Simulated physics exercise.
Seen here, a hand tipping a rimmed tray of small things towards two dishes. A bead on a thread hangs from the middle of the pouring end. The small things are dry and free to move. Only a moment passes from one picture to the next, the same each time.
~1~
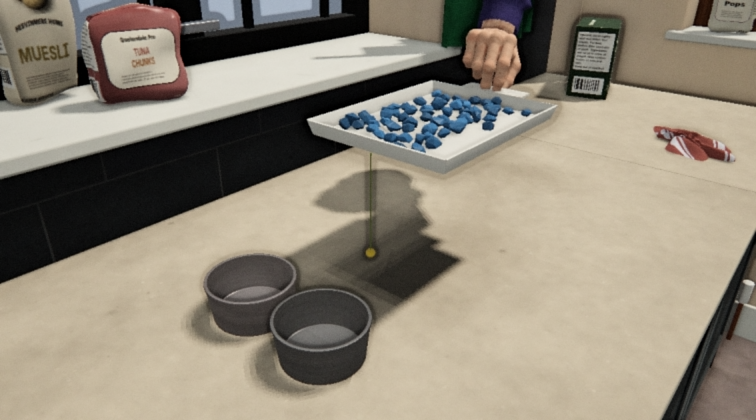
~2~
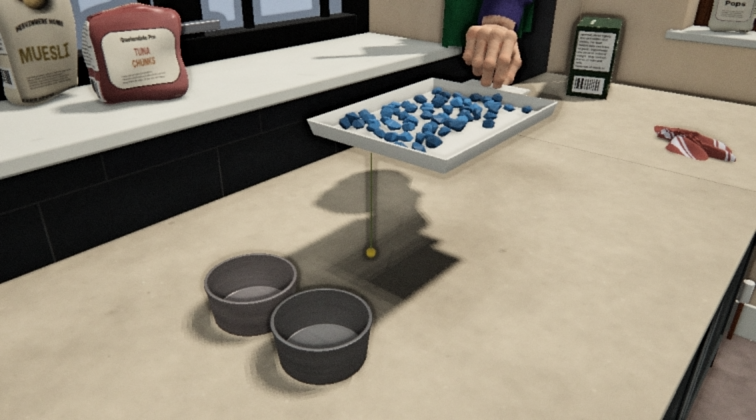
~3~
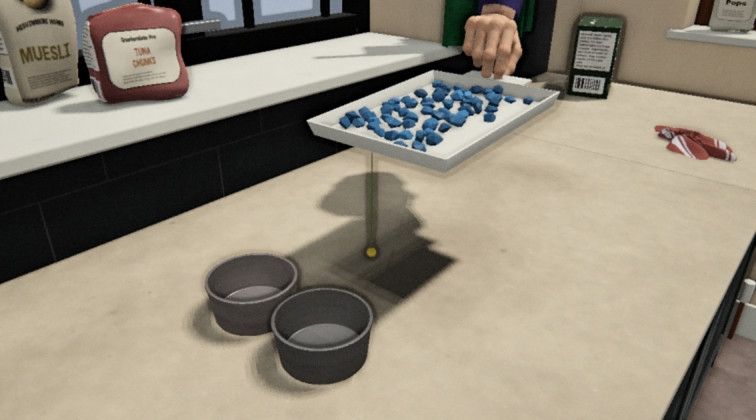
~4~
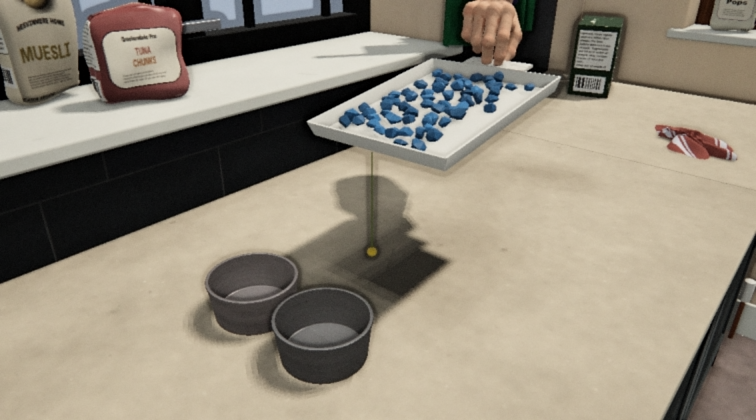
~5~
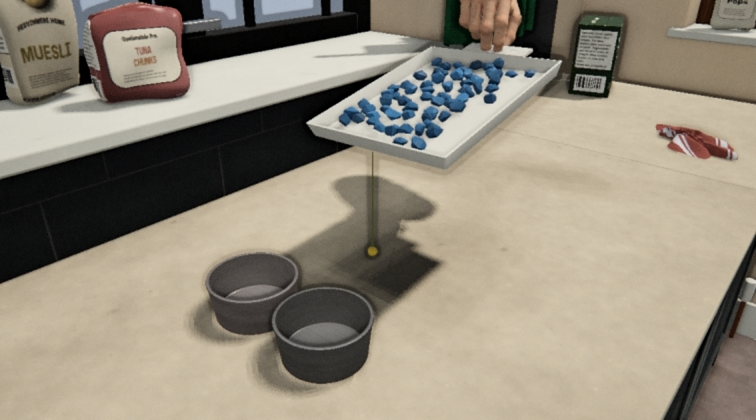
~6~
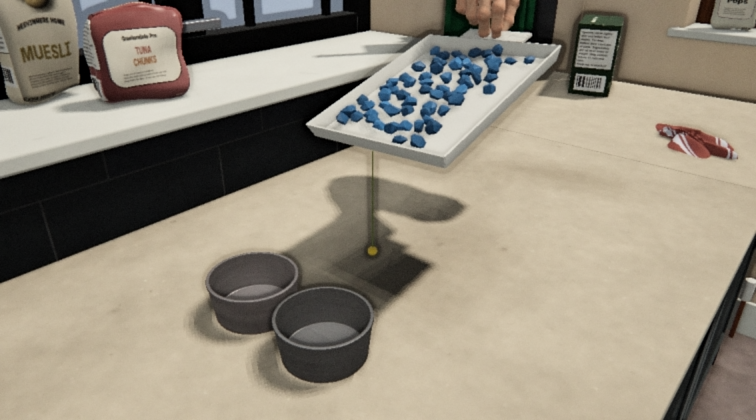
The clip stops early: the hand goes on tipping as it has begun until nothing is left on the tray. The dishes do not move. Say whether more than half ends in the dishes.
In the dishes lies less than half of it.
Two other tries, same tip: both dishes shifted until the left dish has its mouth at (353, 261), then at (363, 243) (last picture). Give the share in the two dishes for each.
About 20 and 0 per cent.
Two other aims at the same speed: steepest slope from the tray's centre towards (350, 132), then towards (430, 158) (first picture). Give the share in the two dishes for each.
First some 0, then 0 per cent.
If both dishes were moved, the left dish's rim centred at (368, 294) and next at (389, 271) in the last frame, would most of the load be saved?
One: The smaller part. Two: Not half.
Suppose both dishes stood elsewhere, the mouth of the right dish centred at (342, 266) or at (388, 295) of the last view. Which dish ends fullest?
One: The dish on the right. Two: The dish on the left.
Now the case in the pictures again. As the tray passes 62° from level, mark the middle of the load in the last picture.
At about (354, 120).
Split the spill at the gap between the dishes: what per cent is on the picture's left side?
It comes to 20 per cent or so.
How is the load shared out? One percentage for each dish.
Left dish near 10 in a hundred; right dish near 10.
Shortly afterwards, tray tipped steeply; all but a few on the tray; only a few in the air.
Next, tray tipped past a quarter turn; near a quarter on the tray; a little in the right dish; a little in the left dish; near a third outside both; near a quarter in the air.
Some moments later, tray tipped past a quarter turn; a little in the right dish; a little in the left dish; the bulk outside both.
In the end, tray tipped past a quarter turn; a little in the right dish; a little in the left dish; the bulk outside both.
